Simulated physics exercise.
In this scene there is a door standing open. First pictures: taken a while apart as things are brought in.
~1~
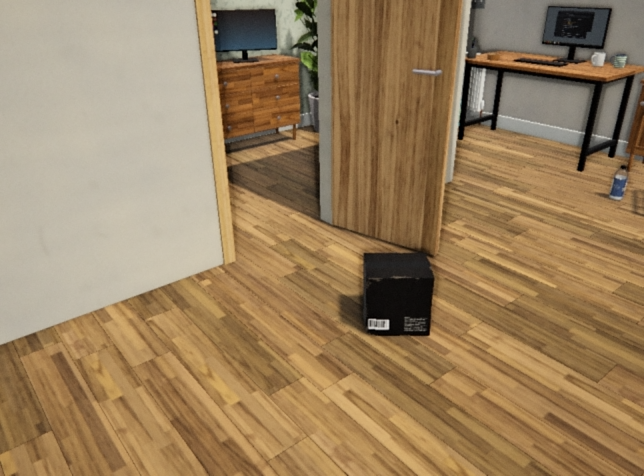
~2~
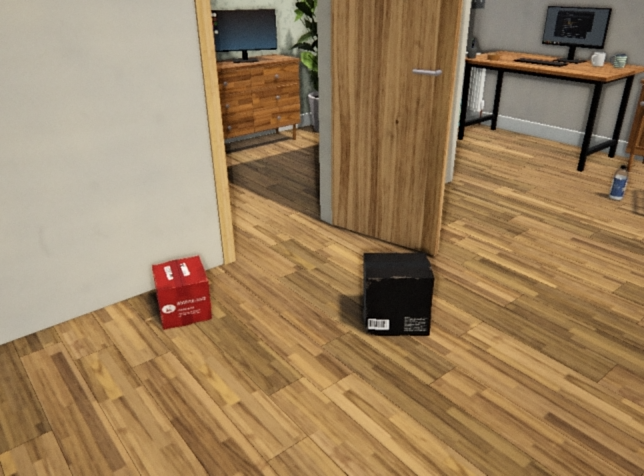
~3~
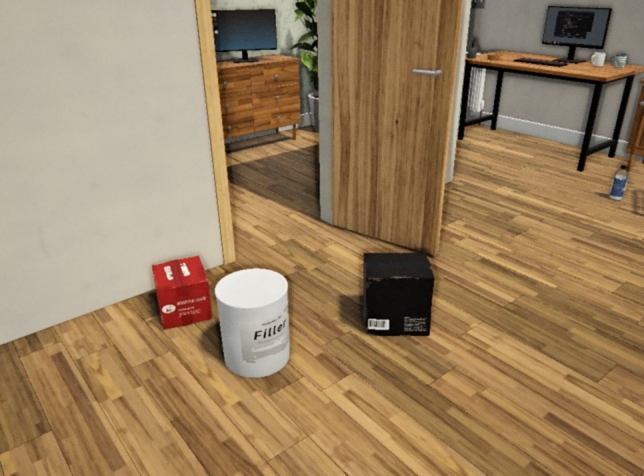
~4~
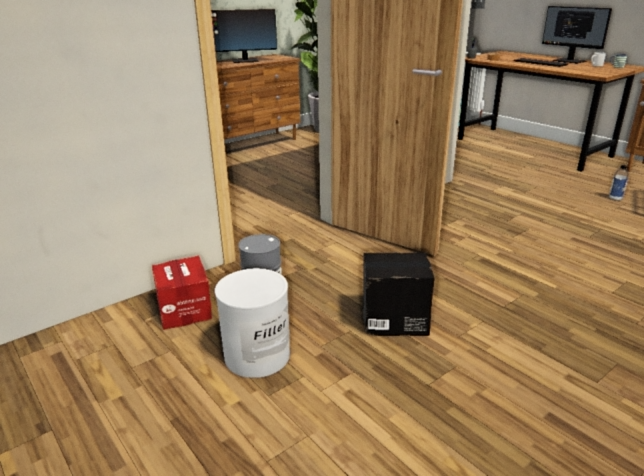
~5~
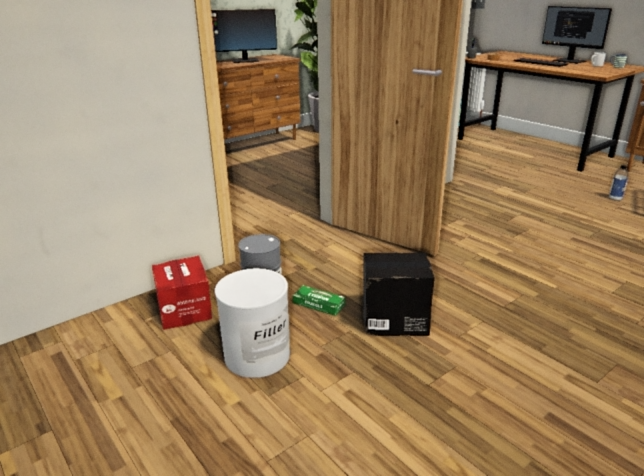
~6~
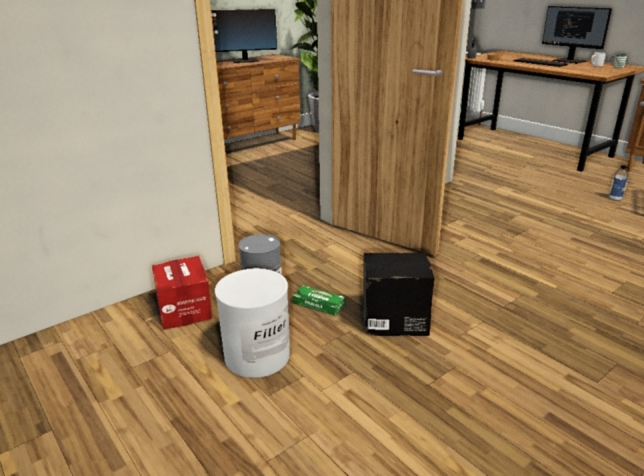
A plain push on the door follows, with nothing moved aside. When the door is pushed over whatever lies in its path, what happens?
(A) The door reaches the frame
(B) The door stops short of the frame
(A) The door reaches the frame.
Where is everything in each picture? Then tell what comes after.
In the first picture, door wide open and still.
In the second picture, door wide open and still.
In the third picture, door wide open and still; red parcel (182, 291); black box (396, 294).
In the fourth picture, door wide open and still; white pail (255, 323).
In the fifth picture, door wide open and still; red parcel (182, 291); black box (396, 294).
In the sixth picture, door wide open and still; green packet (319, 300); white pail (255, 323).
Then, 0.70 s on from there, door at 65°.
Then, 1.10 s on from there, door at 27°.
In the end, door at 0°; all 5 unmoved. At the end, from the last picture's camera, green packet near (319, 300).
